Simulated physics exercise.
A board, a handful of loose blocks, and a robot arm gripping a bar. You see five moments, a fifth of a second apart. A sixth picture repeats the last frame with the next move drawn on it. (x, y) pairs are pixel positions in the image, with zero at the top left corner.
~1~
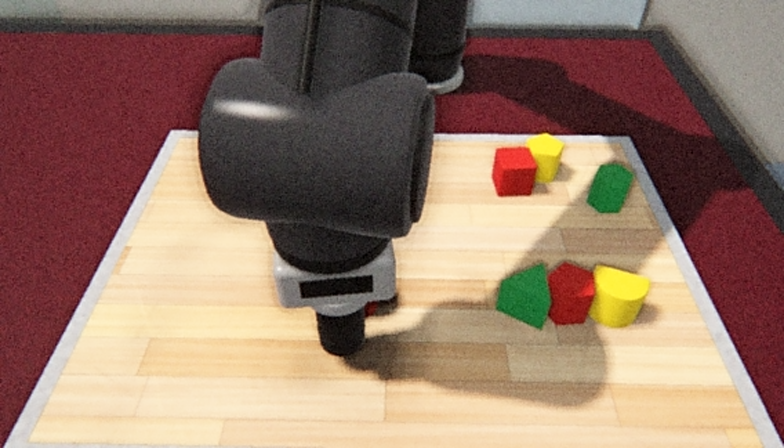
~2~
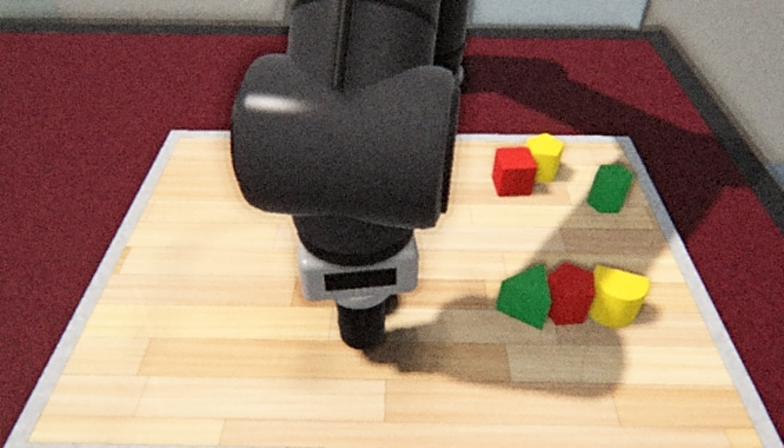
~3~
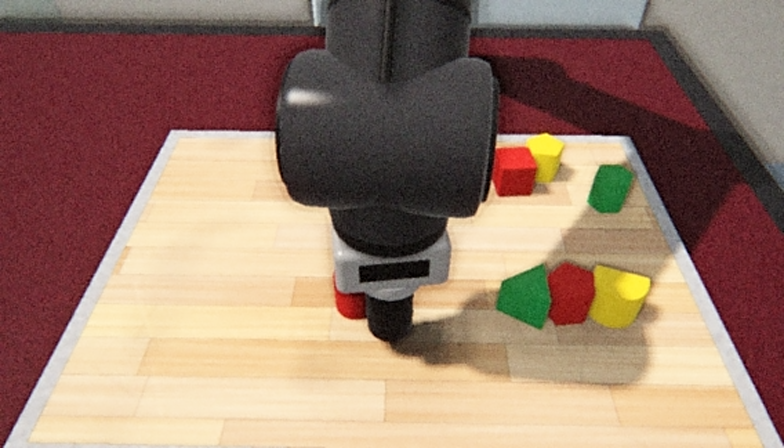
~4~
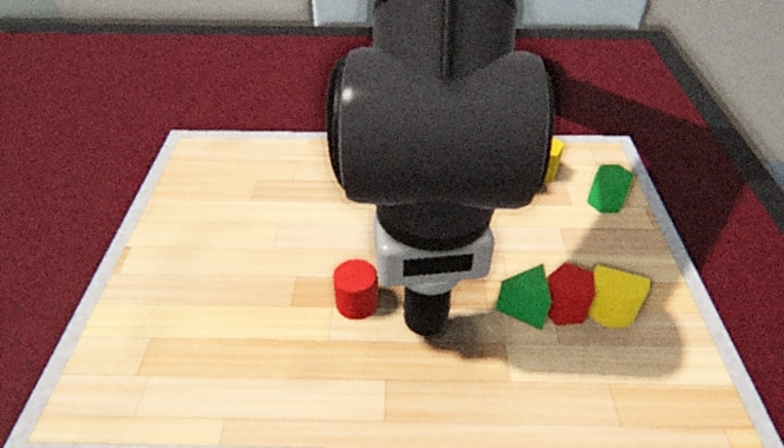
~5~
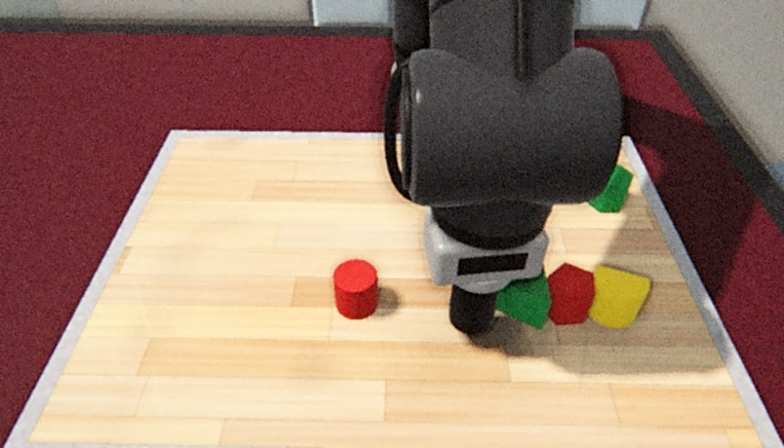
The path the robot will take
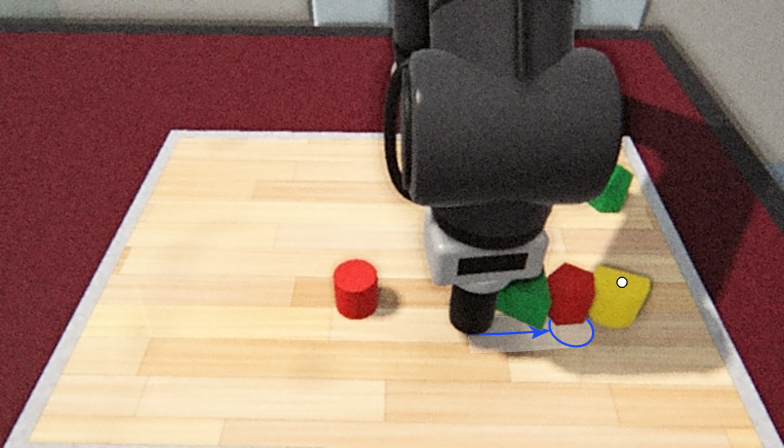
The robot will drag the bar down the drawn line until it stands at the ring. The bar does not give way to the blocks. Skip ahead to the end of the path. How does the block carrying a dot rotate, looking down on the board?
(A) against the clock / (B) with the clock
B (with the clock)
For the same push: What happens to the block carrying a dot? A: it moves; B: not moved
The correct letter is A.
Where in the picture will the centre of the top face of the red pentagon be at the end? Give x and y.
My estimate: (586, 266).
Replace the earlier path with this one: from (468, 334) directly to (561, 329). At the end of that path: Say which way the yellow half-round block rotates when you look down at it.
Watching from overhead, you'd notice the yellow half-round block rotating clockwise.
Path on the board, from (468, 334) via (503, 334) and (537, 332), ending at (571, 328); the dot is on the yellow half-round block.
The first path, step by step. Halfway along, bar (525, 317); green triangular piece (537, 276), turned 20° anticlockwise; red pentagon (574, 276).
At the end, bar (577, 312); green triangular piece (539, 269), turned 25° anticlockwise; red pentagon (586, 266), turned 20° anticlockwise; yellow half-round block (635, 278), turned 35° clockwise.
